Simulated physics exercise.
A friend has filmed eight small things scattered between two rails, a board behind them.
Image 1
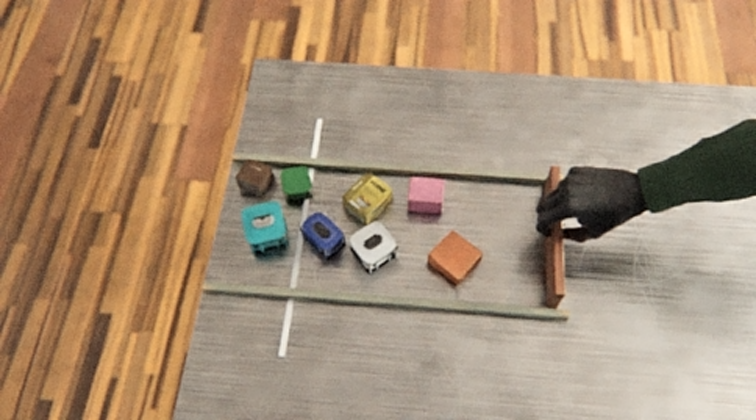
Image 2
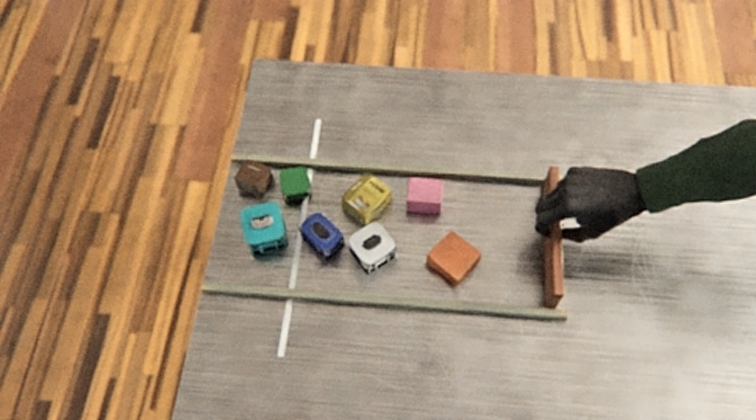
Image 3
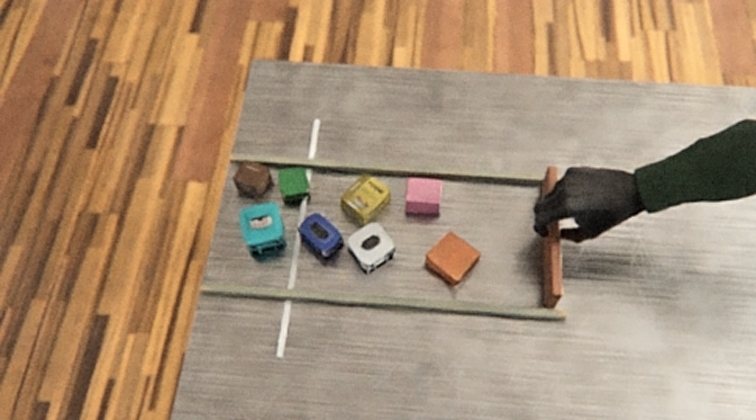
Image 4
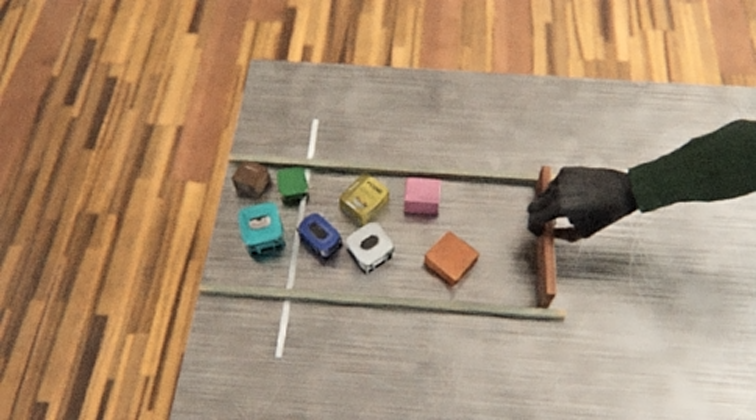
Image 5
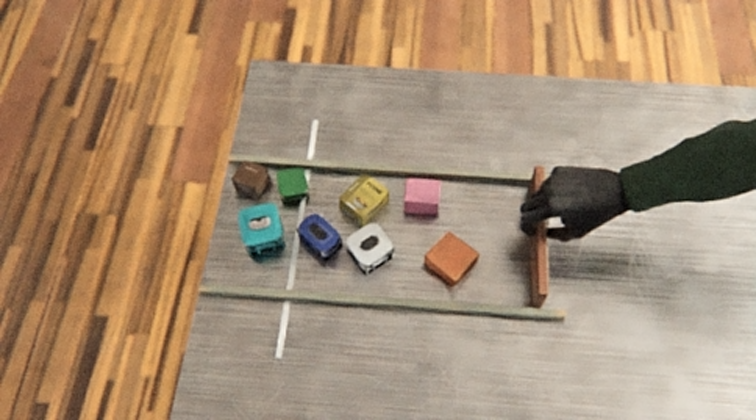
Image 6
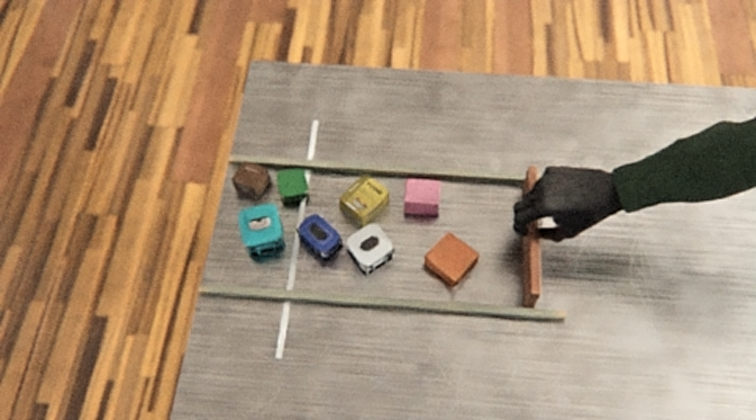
On a grey tabletop, a black-gloved hand slides a reddish-brown board slightly left between two rails, the eight scattered objects staying apart.
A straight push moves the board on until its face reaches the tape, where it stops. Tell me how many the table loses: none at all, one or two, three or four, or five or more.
Missing: Below three, above nil.
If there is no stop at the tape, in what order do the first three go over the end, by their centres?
Earliest first - brown box, turquoise case, green case.
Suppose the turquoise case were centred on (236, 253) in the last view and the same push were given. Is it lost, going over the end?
Well, this time it drops away.
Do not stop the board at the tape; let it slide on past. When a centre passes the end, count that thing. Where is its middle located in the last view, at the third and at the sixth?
The first one at (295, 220), the next at (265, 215).
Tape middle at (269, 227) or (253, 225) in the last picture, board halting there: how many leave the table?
So that's 4 for the first and 6 for the second.
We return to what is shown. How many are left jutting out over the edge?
2.
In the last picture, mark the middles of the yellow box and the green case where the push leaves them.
The yellow box settles near (254, 185); as for the green case, near (227, 175).
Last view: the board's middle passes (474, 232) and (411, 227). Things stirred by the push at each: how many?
Up to then 1, and up to the other point 5.
A little later, none off yet; brown box at rest near (251, 180); turquoise case at rest near (262, 229); green case at rest near (293, 187).
Next, none off yet; brown box shifted about its own width near (228, 179); turquoise case shifted about its own width near (224, 229); green case shifted about its own width near (256, 179).
When it is over, the number that fall off is one or two; down, turquoise case and brown box.
